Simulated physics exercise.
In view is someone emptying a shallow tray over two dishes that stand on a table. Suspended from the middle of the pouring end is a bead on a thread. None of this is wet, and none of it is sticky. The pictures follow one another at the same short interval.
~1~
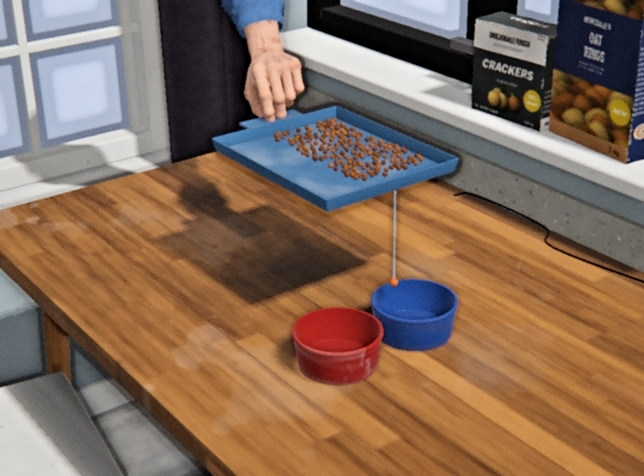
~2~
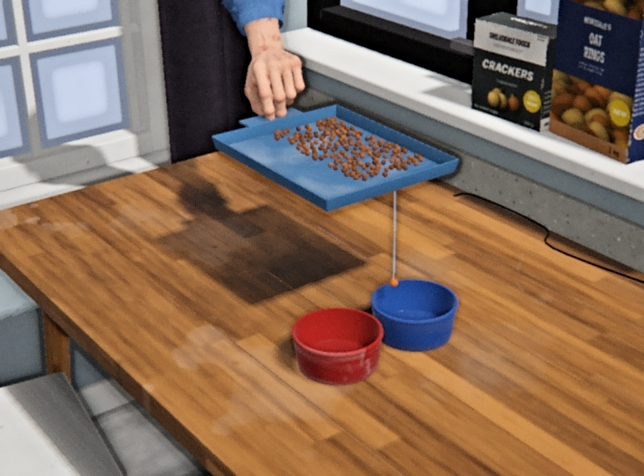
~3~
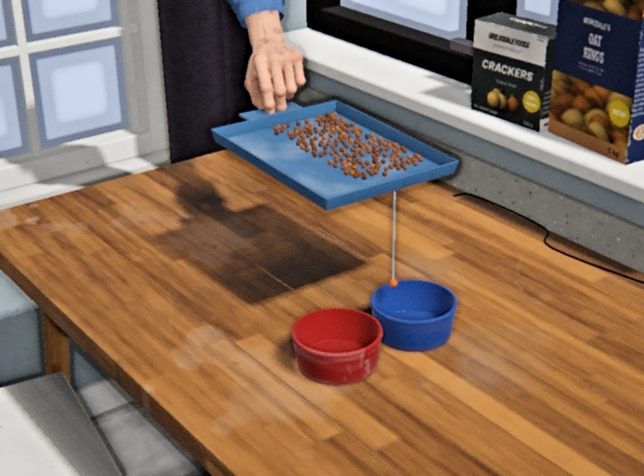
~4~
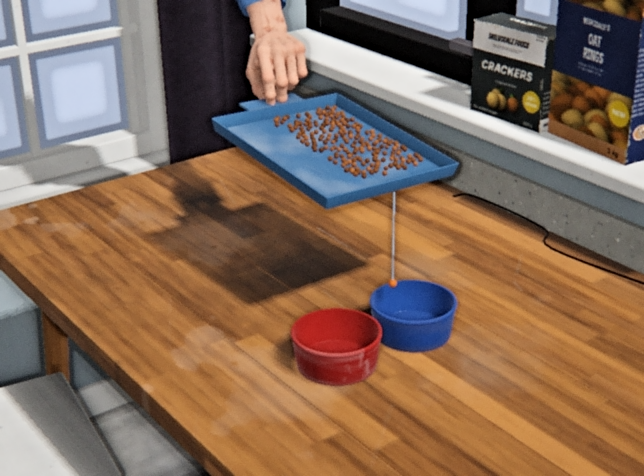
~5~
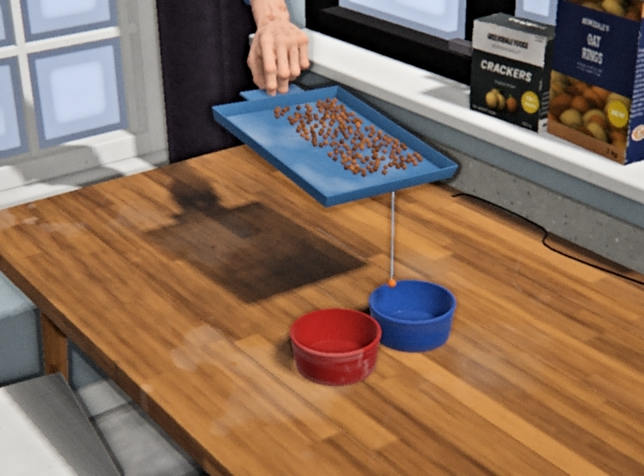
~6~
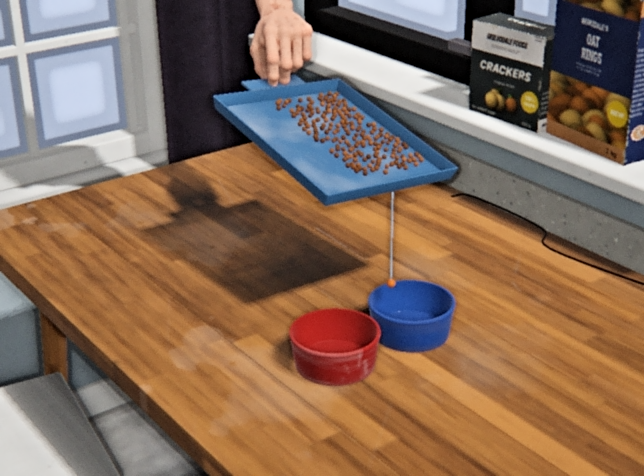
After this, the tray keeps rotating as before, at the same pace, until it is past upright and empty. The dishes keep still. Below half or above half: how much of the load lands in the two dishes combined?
Most of what falls will come down outside the dishes.
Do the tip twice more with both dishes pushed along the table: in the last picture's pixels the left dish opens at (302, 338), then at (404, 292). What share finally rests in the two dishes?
First placement: Some 0 %; second placement: Some 70 %.
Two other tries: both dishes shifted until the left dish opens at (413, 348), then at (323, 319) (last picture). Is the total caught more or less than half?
At the first place under half, at the second below a half.
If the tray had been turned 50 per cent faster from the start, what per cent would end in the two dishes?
It would be close to 10 per cent.
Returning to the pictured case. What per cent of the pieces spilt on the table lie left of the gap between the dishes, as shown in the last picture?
Estimate: About 0 per cent.
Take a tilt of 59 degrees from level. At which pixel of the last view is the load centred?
Somewhere near pixel (425, 169).
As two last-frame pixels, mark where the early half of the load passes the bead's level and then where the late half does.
Earlier portion about (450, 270); later portion about (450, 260).
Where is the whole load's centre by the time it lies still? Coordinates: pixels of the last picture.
(471, 311).
Soon after the last picture, tray tipped steeply; nearly all on the tray; a stray few outside both; a stray few in the air.
A little later, tray tipped right over; about a quarter on the tray; a small part in the right dish; about half outside both; about a third in the air.
Later still, tray tipped past a quarter turn; a small part in the right dish; nearly all outside both.
At rest, tray tipped past a quarter turn; none in the left dish; a small part in the right dish; nearly all outside both.
